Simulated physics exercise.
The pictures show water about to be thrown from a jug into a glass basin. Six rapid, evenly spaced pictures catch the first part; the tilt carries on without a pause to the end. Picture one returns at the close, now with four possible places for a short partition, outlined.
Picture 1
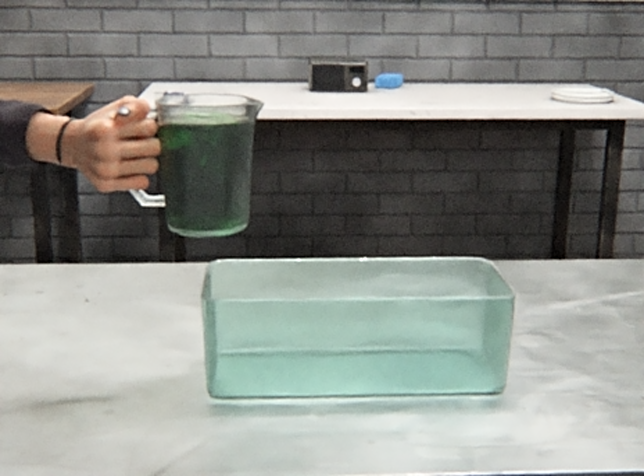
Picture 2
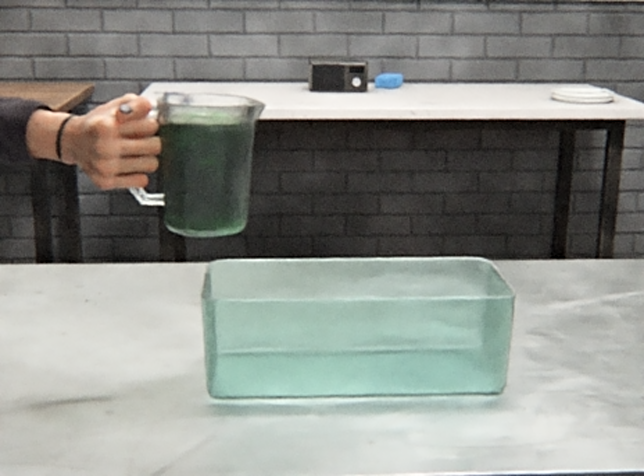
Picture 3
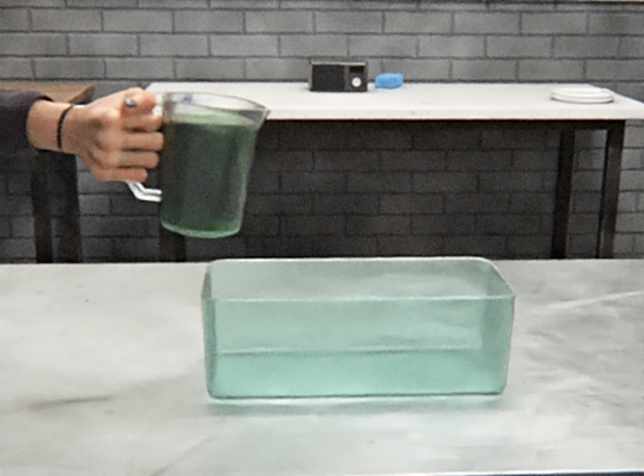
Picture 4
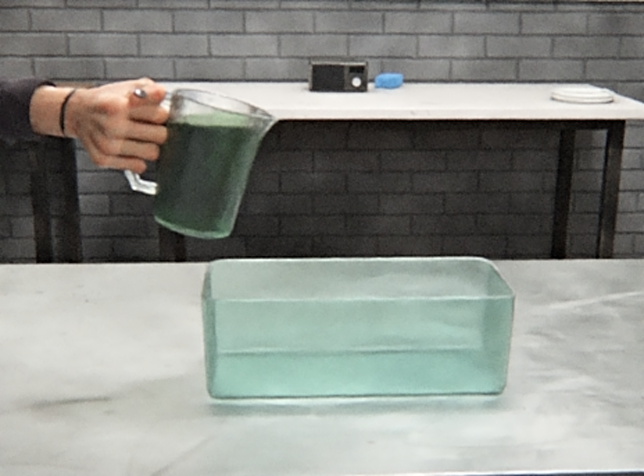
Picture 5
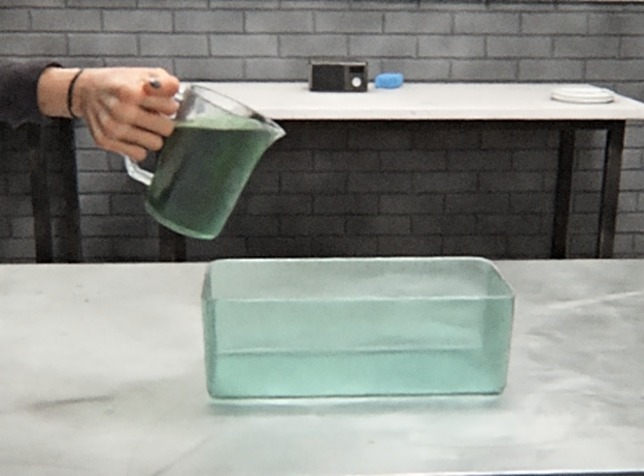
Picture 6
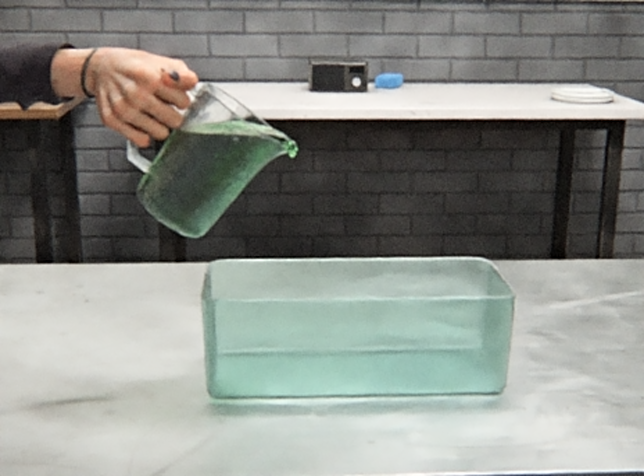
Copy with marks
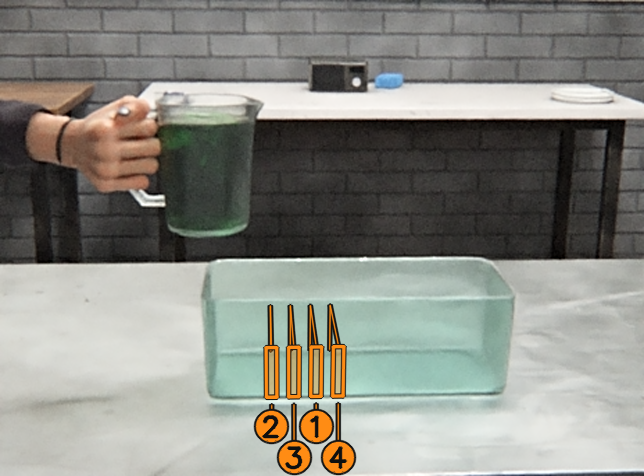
At a grey table before a brick wall, a hand held a jug of green liquid upright above and left of a glass basin, then gradually tilted it rightward until liquid reached just over the lip.
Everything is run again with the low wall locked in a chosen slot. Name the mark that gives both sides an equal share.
4 works best here.
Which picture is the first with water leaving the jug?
Picture 6.
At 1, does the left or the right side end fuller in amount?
The right side.
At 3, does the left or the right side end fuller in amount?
The right one.
On the marked copy, 1 at (316, 404); 2 at (271, 404); 3 at (293, 404); 4 at (338, 403).
For place 1, about 7 % ends left of the wall and 93 % right of it.
For place 2, about 1 % ends left of the wall and 98 % right of it.
For place 3, about 1 % ends left of the wall and 99 % right of it.
For place 4, about 44 % ends left of the wall and 56 % right of it.
